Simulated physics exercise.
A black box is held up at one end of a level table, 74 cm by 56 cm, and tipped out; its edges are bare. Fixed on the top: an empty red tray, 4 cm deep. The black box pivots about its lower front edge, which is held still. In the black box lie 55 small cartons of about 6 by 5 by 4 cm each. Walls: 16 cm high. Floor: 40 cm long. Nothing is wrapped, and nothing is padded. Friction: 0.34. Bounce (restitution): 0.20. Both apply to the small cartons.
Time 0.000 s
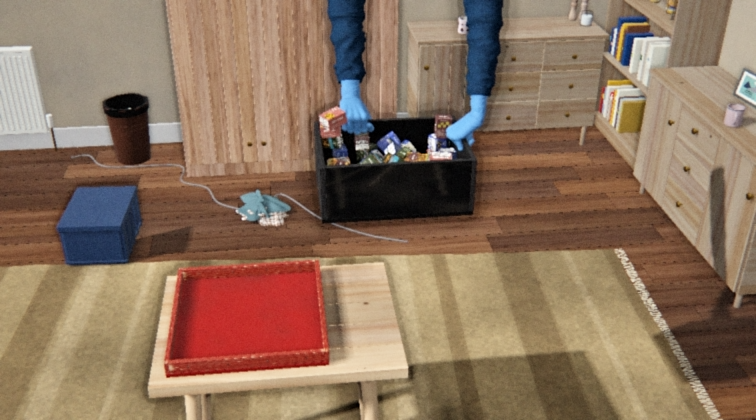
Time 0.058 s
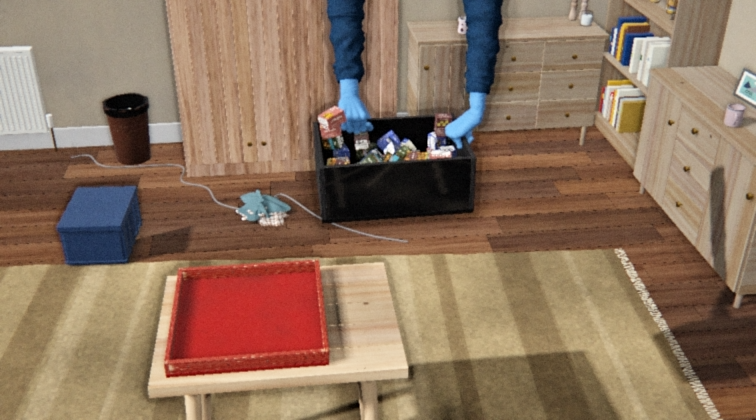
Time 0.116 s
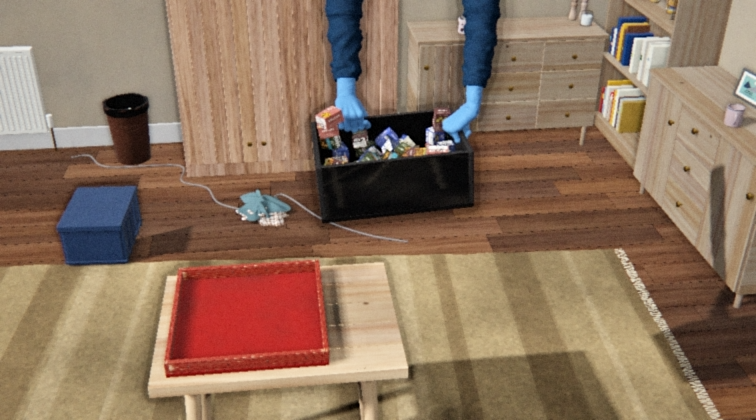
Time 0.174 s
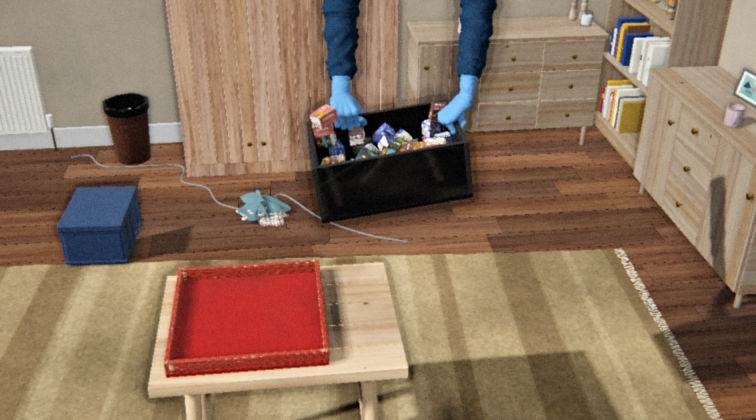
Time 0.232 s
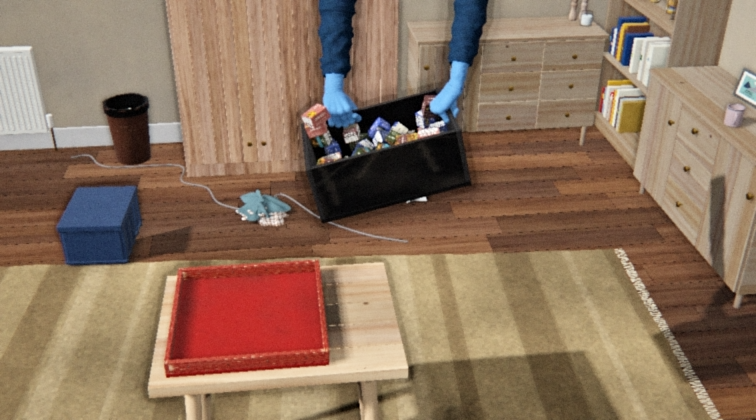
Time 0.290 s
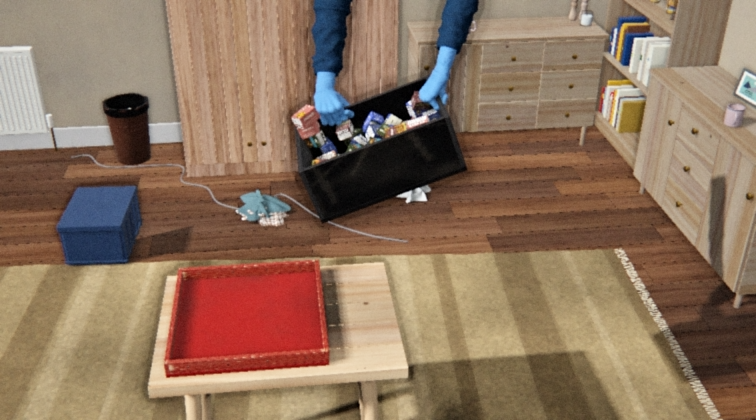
We see blue-gloved hands gripping a black box of small cartons beyond a low wooden table with an empty red tray; the box starts level, then gradually tilts as its right end rises, the cartons staying inside.
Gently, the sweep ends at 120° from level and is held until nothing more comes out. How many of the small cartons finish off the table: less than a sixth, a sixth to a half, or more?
One sixth up to half off the table.
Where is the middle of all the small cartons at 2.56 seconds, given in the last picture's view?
I'd put the middle close to (199, 318) in the last view.
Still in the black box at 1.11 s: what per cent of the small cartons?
Near 35 per cent, give or take.
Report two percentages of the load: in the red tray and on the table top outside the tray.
Shares, in order: About 70 percent and 0 percent.
After 0.65 s, tilt 73°; 54 still in the black box and 1 in the air.
After 1.11 s, tilt 120°; 20 still in the black box, 11 in the red tray, 10 on the table top outside the tray, 3 over the left end of the table and 11 in the air.
After 1.74 s, tilt 120°; 39 in the red tray, 2 on the table top outside the tray, 13 over the left end of the table and 1 over the table's other edges.
Outcome (at 2.56 s), 38 in the red tray, 15 over the left end of the table and 2 over the table's other edges. Asked share, 17 of 55, 31 per cent.
